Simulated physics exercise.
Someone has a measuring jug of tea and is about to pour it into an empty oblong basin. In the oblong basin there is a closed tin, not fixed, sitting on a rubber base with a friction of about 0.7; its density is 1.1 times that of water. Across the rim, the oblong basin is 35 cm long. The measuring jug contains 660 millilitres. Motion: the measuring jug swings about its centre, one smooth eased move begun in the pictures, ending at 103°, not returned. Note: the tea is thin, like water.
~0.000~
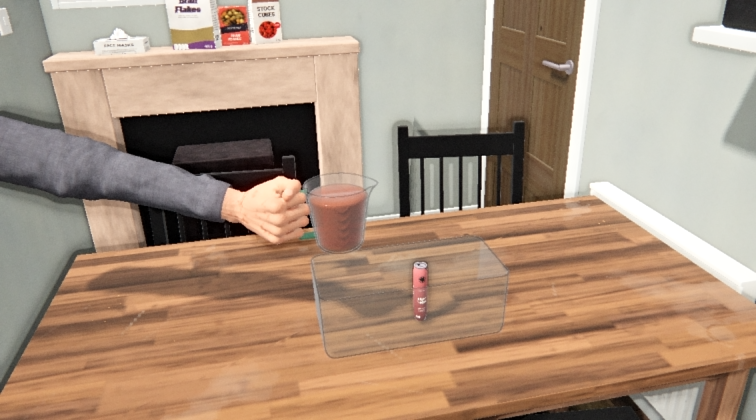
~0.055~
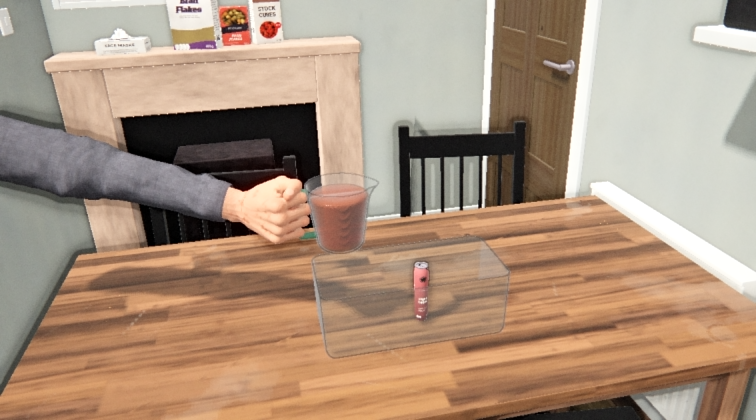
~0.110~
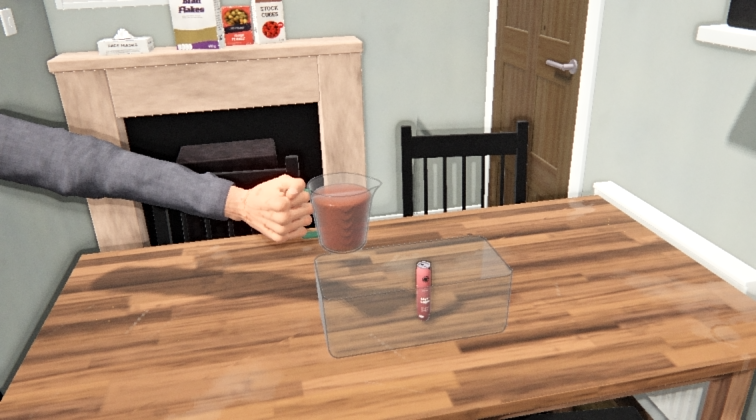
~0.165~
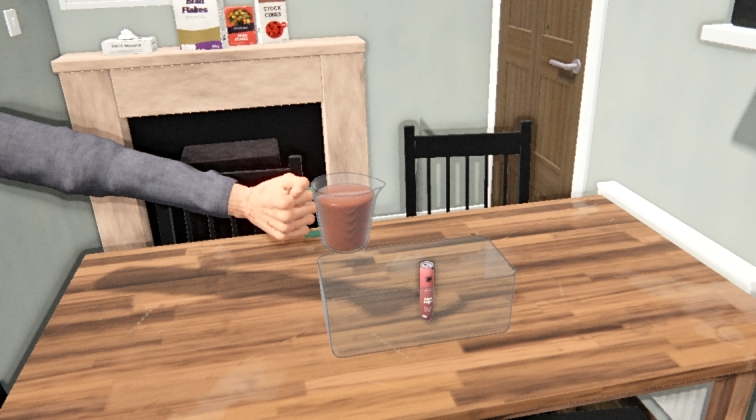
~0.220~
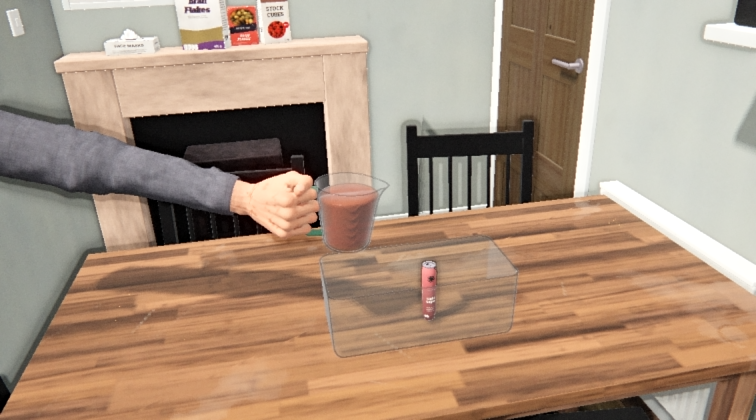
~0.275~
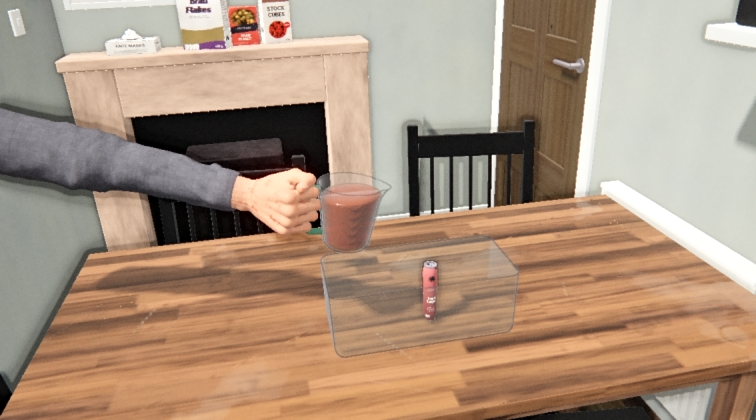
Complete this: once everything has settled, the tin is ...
Once everything has settled, the tin is lying over.
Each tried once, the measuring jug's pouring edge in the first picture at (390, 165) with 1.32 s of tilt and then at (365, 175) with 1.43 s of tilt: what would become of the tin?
Trial 1 - tin tips; trial 2 - tin tips.
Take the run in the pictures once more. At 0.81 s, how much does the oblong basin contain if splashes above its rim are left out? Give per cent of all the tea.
Some 6 per cent.
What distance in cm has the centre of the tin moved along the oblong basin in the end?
It finishes around 8.0 cm from where it began.
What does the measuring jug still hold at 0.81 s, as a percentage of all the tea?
Some 80 per cent.
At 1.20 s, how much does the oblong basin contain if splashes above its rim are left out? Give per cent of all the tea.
I'd put it at roughly 60 per cent.
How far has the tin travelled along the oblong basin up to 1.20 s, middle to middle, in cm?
Around 2 cm.
By 0.81 s the tilt is 55° and 79 per cent is still to pour; the tin stands where it began.
By 1.20 s the tilt is 90° and 25 per cent is still to pour; the tin leans 15°.
By 1.61 s the tilt is 103° and 1 per cent is still to pour; the tin lies on its side.
By 2.05 s the tilt is 103° and 0 per cent is still to pour; the tin lies on its side.
At rest the tin lies on its side.
